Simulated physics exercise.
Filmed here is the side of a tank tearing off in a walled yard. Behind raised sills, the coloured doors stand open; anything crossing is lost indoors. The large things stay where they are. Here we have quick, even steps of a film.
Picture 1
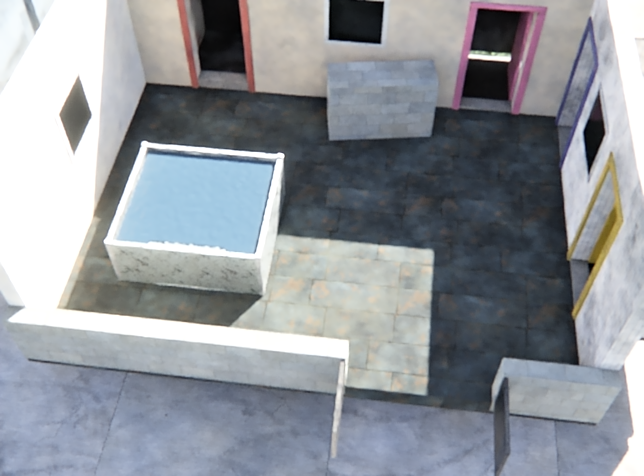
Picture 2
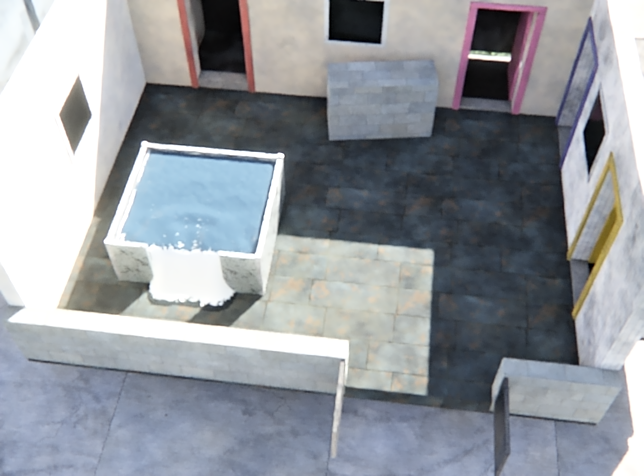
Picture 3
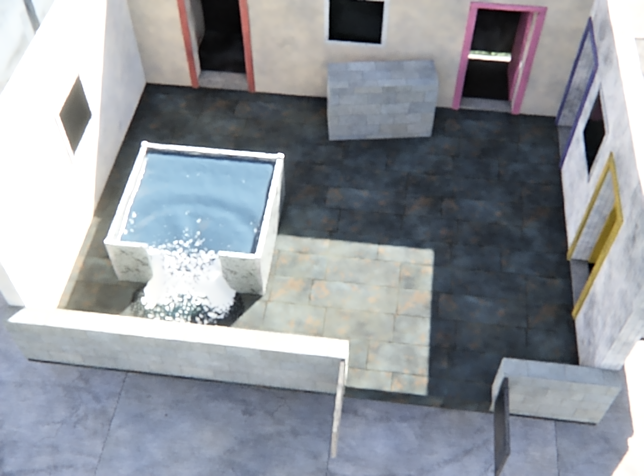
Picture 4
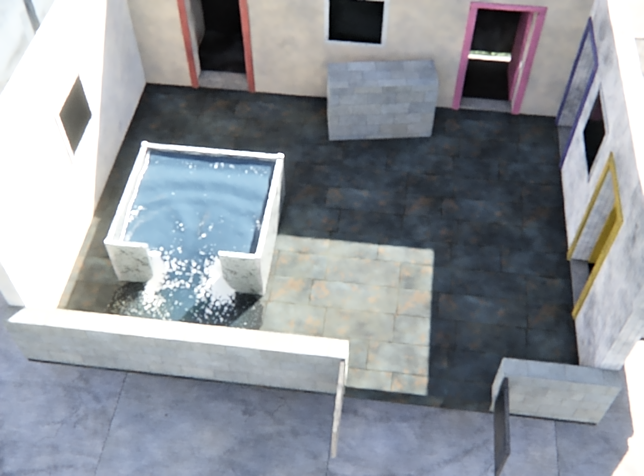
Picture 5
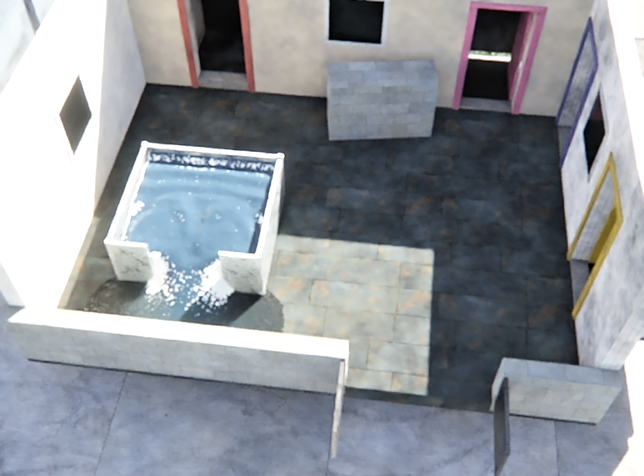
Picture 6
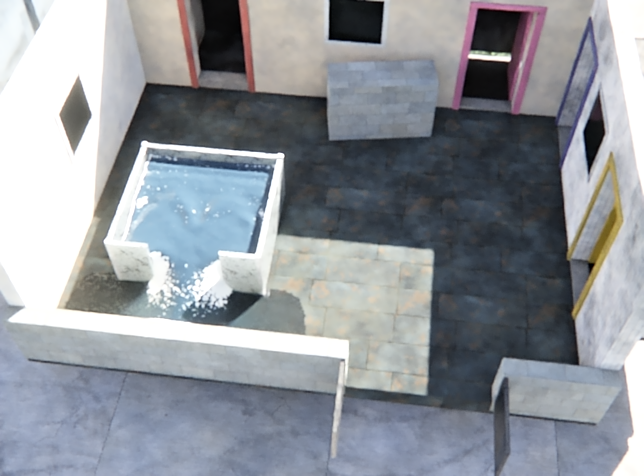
Water in a raised square tank bursts through a gap opening in its front side, pours onto the paved yard floor in white splashes, and spreads along the low front wall toward the right as the tank's level drops.
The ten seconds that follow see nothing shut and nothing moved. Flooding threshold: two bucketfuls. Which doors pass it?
The blue door passes it; the pink door passes it; the red door does not pass it; the yellow door passes it.
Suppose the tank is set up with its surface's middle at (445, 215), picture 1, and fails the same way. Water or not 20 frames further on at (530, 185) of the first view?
Looks like it's drenched by then.
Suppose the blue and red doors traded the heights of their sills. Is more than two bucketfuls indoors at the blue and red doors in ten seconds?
Lab note: Blue door doesn't reach it; red door crosses the line.
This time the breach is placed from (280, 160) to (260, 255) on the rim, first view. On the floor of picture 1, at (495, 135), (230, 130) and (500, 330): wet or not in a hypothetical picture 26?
Following the listed order, the three come out reached by the spill, not reached and reached by the spill.
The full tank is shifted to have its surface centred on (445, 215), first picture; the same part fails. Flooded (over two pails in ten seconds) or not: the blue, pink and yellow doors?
One by one: Blue takes less; pink stays under; yellow is under.
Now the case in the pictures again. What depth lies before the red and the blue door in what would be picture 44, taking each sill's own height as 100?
Depth ratios, approx.: 70 and 220 percent.
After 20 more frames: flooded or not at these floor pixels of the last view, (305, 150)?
I'd say bone-dry there.
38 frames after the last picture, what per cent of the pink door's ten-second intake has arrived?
I get 5 per cent.
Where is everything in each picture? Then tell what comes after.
In the first frame, still water in the water tank at (199, 201).
In the second frame, water pours out at (189, 273) and has run to (227, 302).
In the third frame, the front is at a hidden place, out from the gap at (189, 274).
In the fourth frame, the front is at a hidden place, out from the gap at (190, 275).
In the fifth frame, water pours out at (189, 274) and has run to a hidden place.
In the sixth frame, water pours out at (189, 273) and has run to a hidden place.
A moment on, water covers 20 % of the floor; the blue door not reached, the pink door not reached, the red door not reached, the yellow door not reached.
Next, water covers 40 % of the floor; the blue door not reached, the pink door not reached, the red door not reached, the yellow door not reached.
Then, water covers 65 % of the floor; the blue door not reached, the pink door not reached, the red door wet at the sill, nothing in, the yellow door over two buckets in.
Later, water covers 90 % of the floor; the blue door under two buckets in, the pink door under two buckets in, the red door wet at the sill, nothing in, the yellow door far over two buckets in.
In the end, water covers 100 % of the floor; the blue door over two buckets in, the pink door over two buckets in, the red door wet at the sill, nothing in, the yellow door far over two buckets in.
